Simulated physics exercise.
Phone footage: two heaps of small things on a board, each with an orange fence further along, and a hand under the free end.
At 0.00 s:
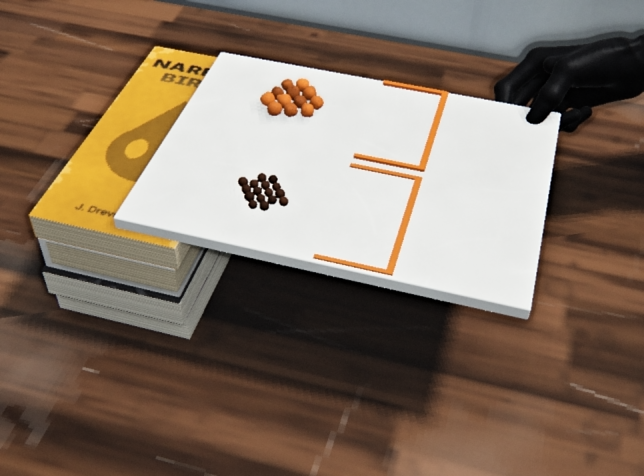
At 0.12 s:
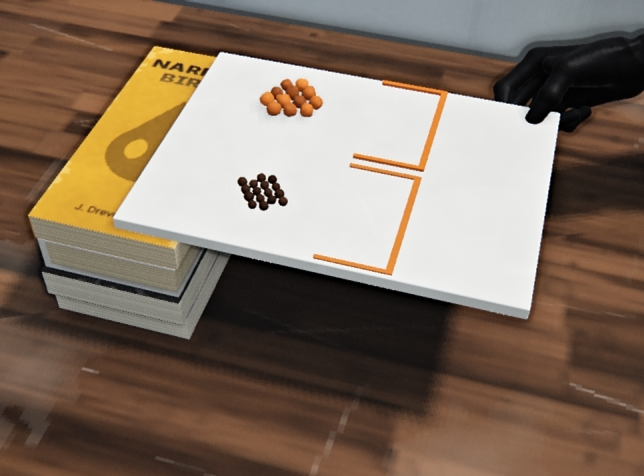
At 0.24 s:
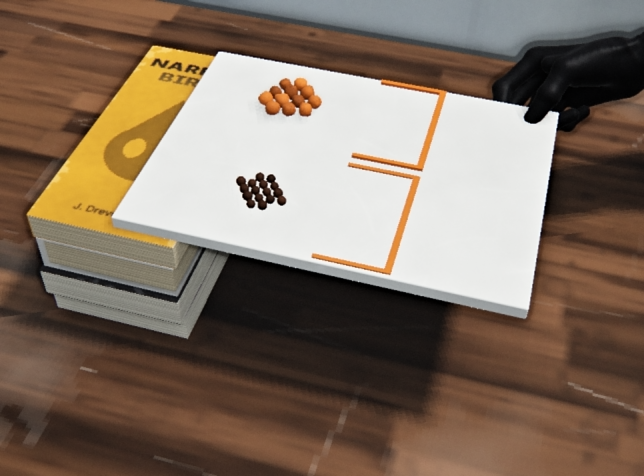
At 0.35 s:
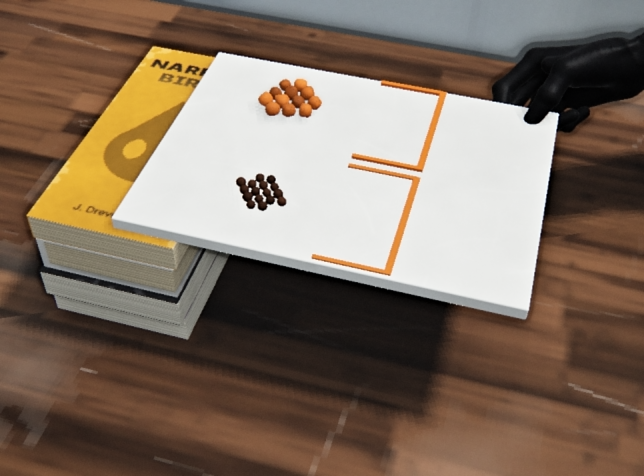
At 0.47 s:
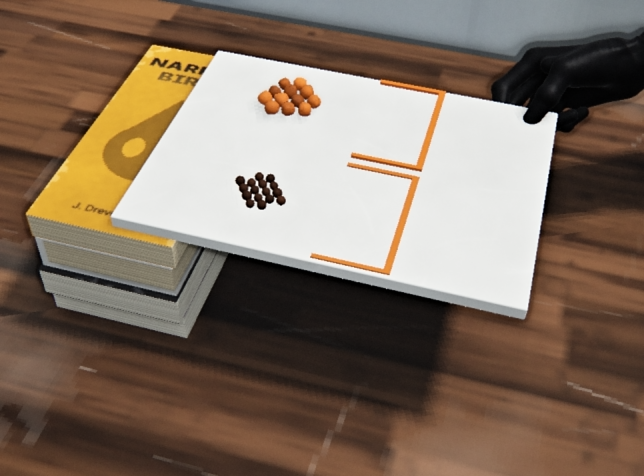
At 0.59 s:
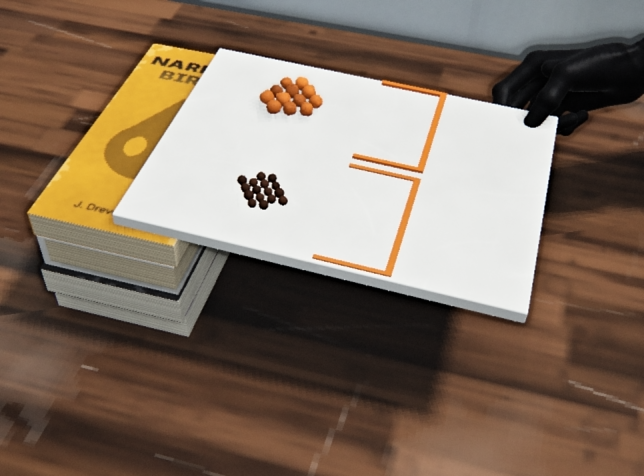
Gloved hand holding the free end of a white board nearly still, with orange and dark brown heaps resting beside orange bars.
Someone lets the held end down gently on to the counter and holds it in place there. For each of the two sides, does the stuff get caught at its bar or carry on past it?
The near portion carries on past its bar; the far portion carries on past its bar.
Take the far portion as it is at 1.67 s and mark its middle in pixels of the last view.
Near (439, 200).
After 1.17 s, board sloping at 16°; near portion on its way down; far portion on its way down.
After 1.67 s, board resting at 26°; near portion all but a few past its bar; far portion near two thirds past its bar.
After 2.10 s, board resting at 26°; near portion all but a few past its bar; far portion the bulk past its bar.
In the end (2.9 s), board resting at 26°; near portion all but a few past its bar; far portion the bulk past its bar.
